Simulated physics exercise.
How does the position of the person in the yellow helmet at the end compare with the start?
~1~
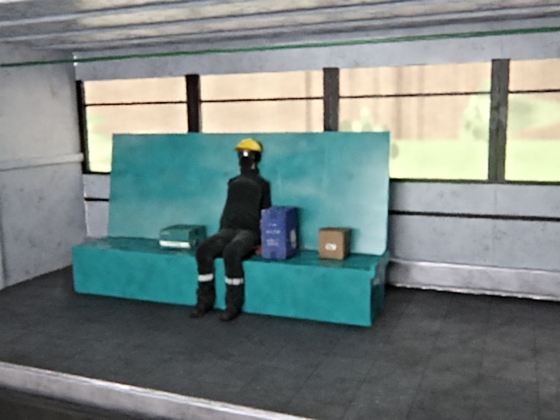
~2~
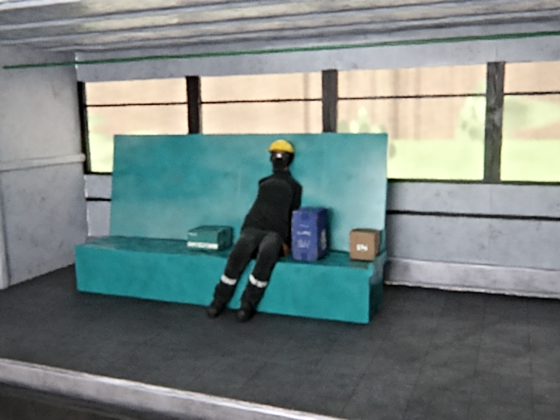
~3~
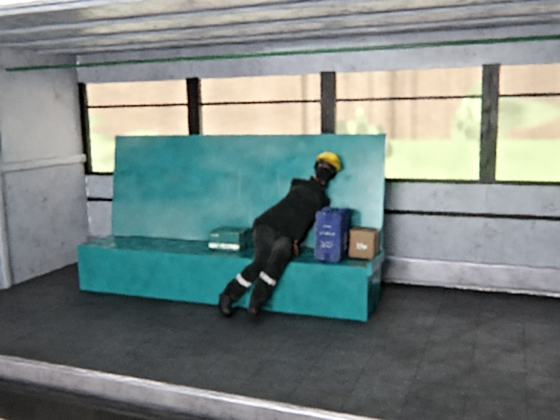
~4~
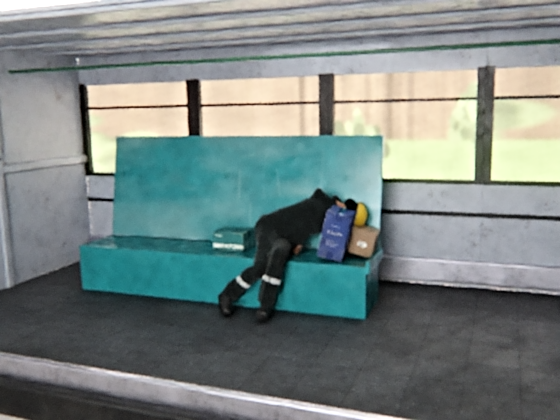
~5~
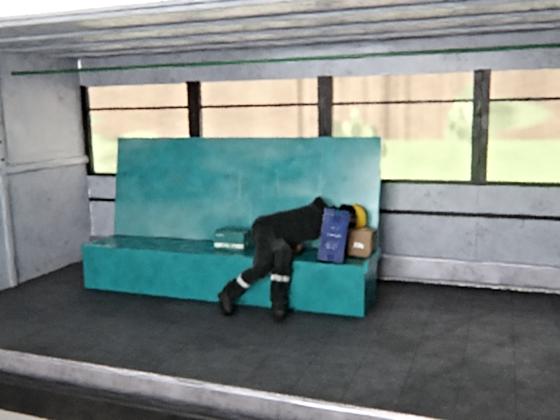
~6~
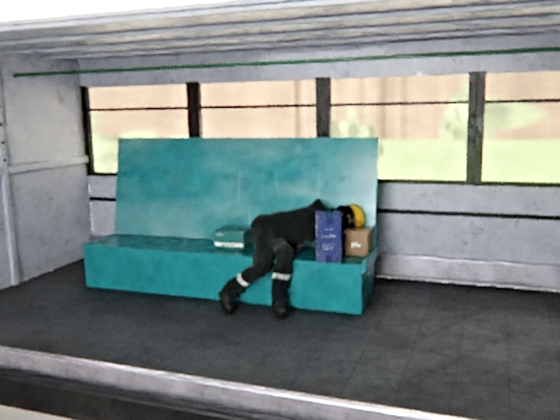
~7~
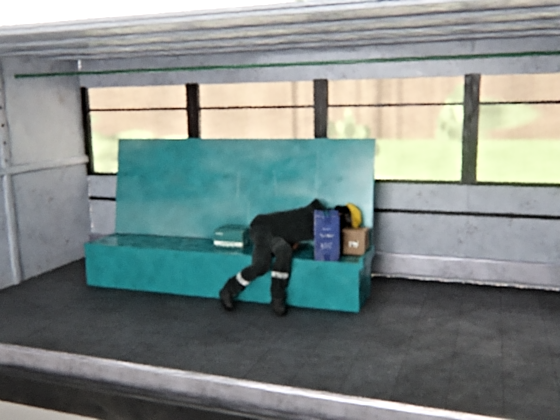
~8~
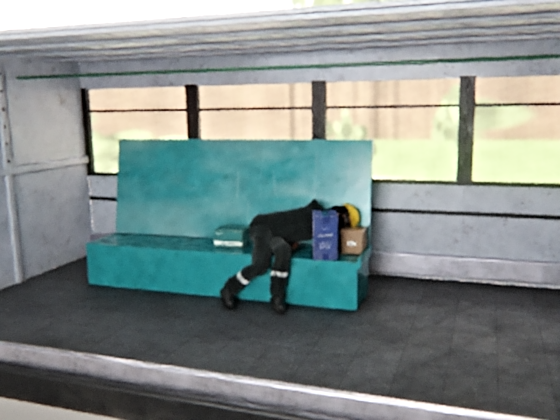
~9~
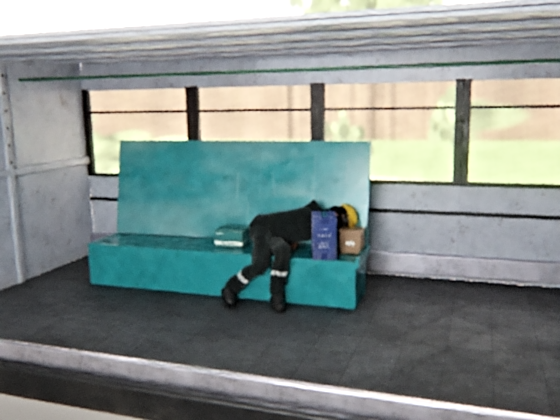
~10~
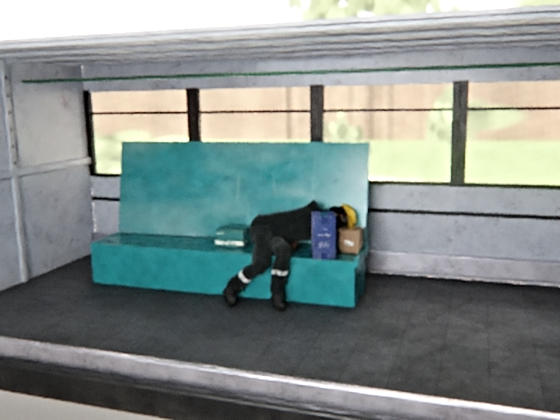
At the start the person sits upright near the middle of the bench. By the end the person is slumped over to the right and lower down, with the head behind the blue pack near the brown box.
